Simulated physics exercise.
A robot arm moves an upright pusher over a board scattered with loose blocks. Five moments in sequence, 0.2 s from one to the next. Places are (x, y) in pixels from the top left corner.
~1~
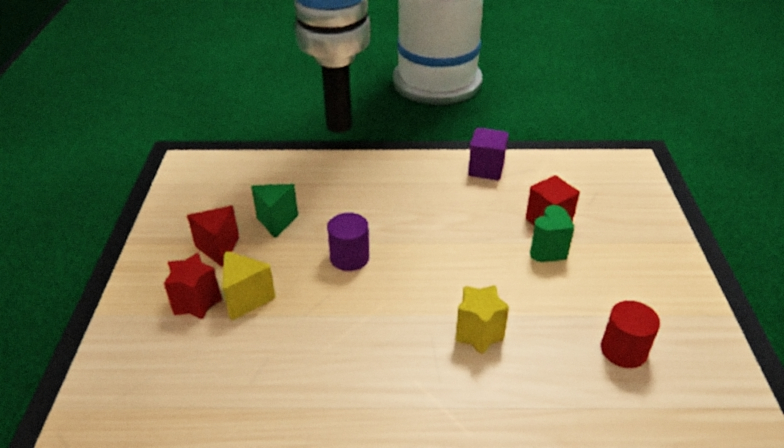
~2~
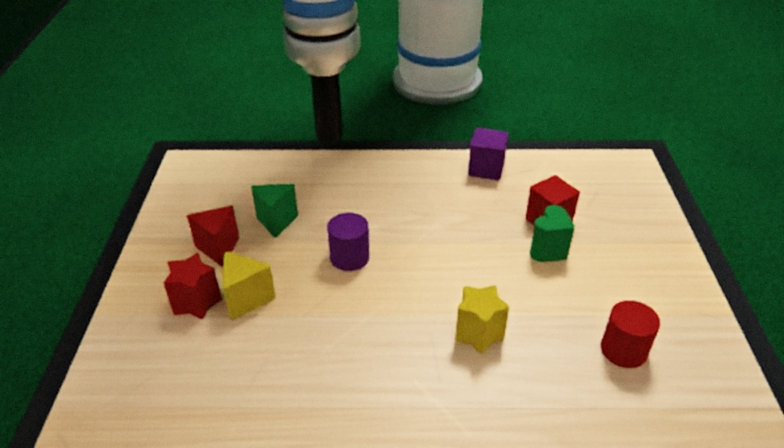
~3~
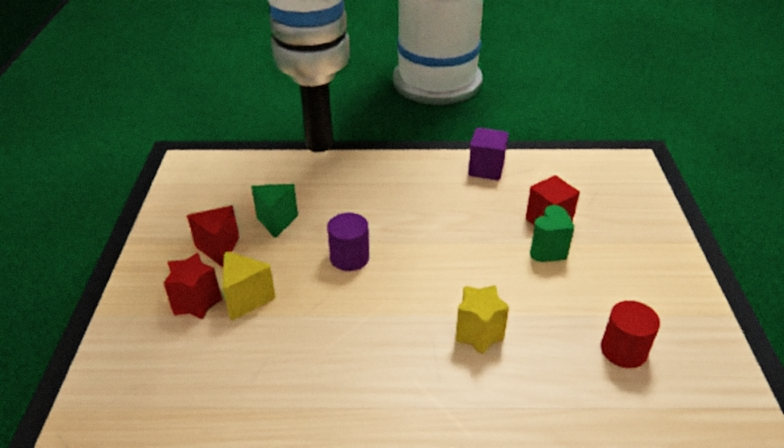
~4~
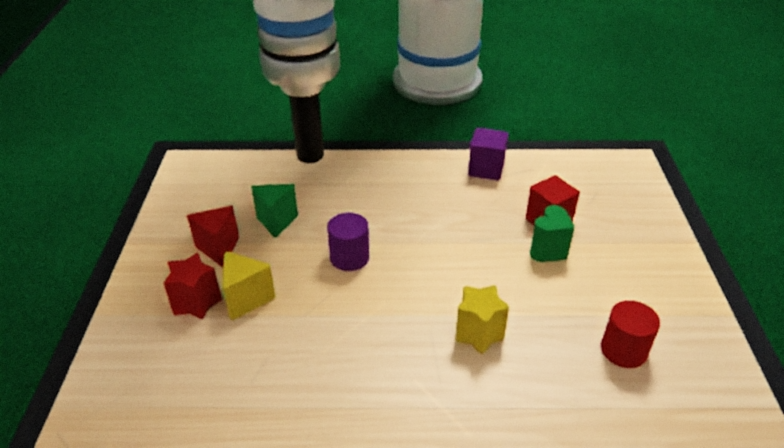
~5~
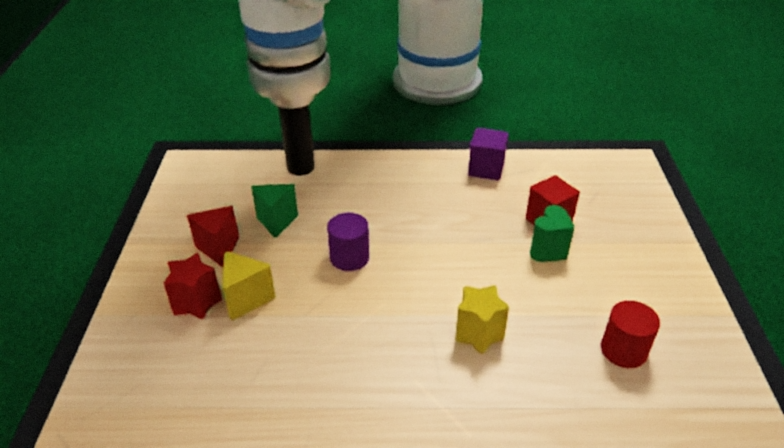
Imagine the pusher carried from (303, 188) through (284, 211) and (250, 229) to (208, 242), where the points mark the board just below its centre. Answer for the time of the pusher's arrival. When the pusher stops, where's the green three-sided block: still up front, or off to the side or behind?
Gone from the front.
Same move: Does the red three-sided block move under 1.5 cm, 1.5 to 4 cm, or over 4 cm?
Displaced 1.5 to 4 cm.
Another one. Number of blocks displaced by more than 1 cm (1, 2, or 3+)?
Two blocks move more than 1 cm.
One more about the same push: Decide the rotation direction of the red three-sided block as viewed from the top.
Looking down, it rotates anti-clockwise.
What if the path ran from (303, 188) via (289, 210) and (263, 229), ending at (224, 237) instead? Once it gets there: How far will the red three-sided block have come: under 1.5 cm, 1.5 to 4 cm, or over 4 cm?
The block winds up 1.5 to 4 cm from where it is now.
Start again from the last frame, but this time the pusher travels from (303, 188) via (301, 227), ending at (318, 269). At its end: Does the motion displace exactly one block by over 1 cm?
I'd say yes.
The first path, step by step. One third of the way, pusher (281, 192); green three-sided block (267, 197).
Two thirds of the way, pusher (246, 209); red three-sided block (207, 219), turned 15° anticlockwise; green three-sided block (243, 216).
At the end, pusher (203, 222); red star-shaped block not moved; red three-sided block (185, 230), turned 75° anticlockwise; green three-sided block (238, 220), turned 15° anticlockwise.
